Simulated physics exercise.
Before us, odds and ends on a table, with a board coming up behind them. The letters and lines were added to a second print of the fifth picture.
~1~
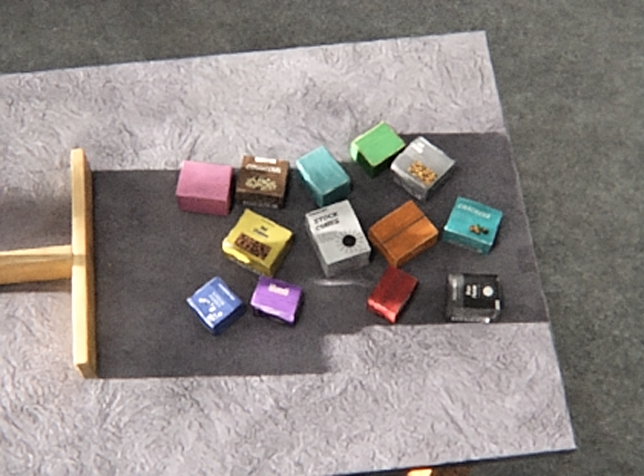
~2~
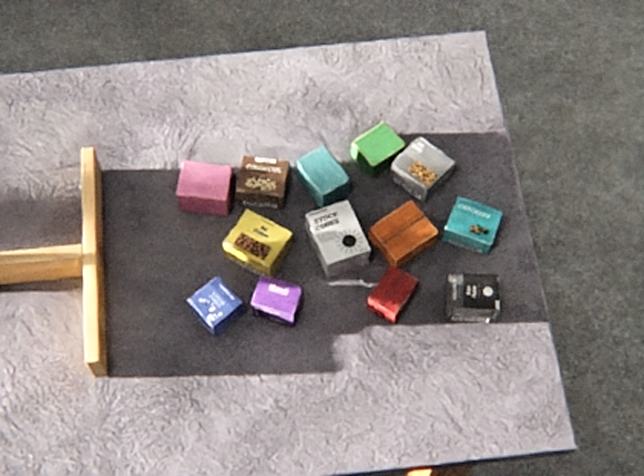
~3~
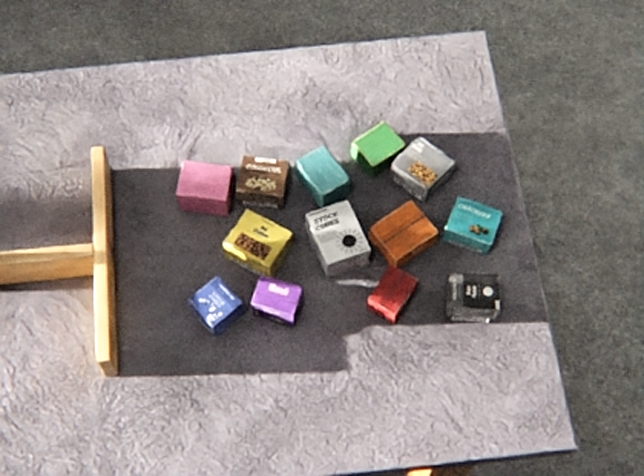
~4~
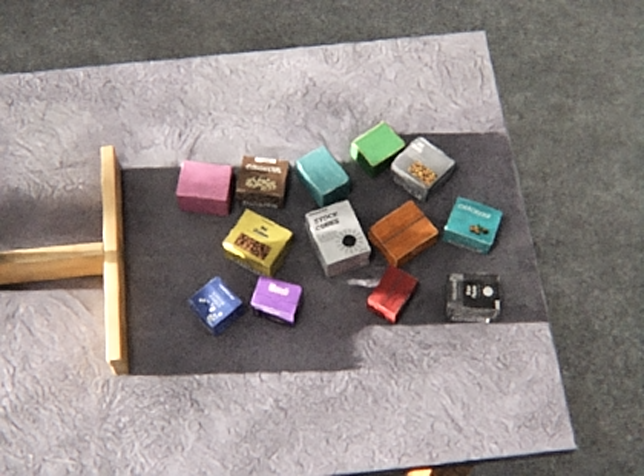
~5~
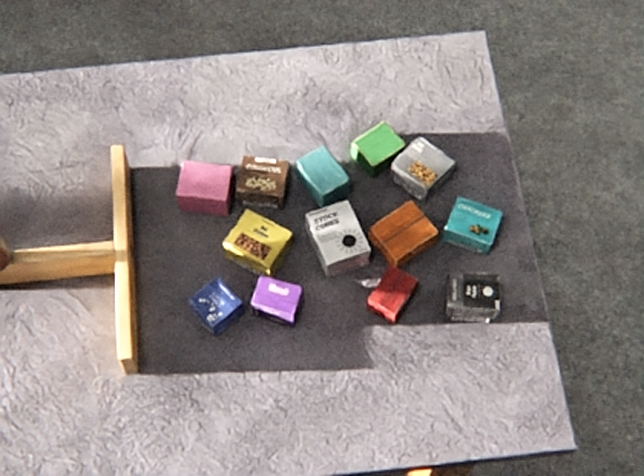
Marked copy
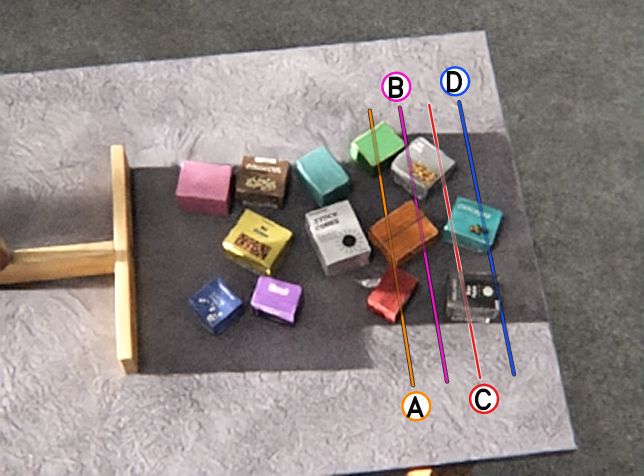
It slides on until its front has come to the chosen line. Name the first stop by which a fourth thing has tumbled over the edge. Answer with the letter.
It can halt at B.
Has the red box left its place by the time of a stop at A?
Yes.
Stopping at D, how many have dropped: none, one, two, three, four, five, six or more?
Six or more.
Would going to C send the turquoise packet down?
By then, yes.
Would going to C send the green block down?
No.
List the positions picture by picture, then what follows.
In the first frame, board (79, 251); blue packet (216, 307); turquoise block (323, 178).
In the second frame, board (89, 250); grey packet (423, 169).
In the third frame, board (101, 249); pink block (206, 188).
In the fourth frame, board (111, 248); orange box (403, 235).
In the fifth frame, board (121, 247); red box (392, 295); black packet (471, 298); green block (378, 150).
On the marked copy, A at (390, 239); B at (422, 236); C at (453, 233); D at (485, 230).
With B. Early on, board (229, 236); green block (383, 149); blue packet (264, 313).
Further on, board (338, 225); turquoise packet (521, 220); grey packet (490, 173).
At the end, board (420, 217); grey packet over the edge; black packet over the edge; five fallen.
As for the rest, A drops only two; C drops six, but is farther than needed; D drops nine, but is farther than needed.
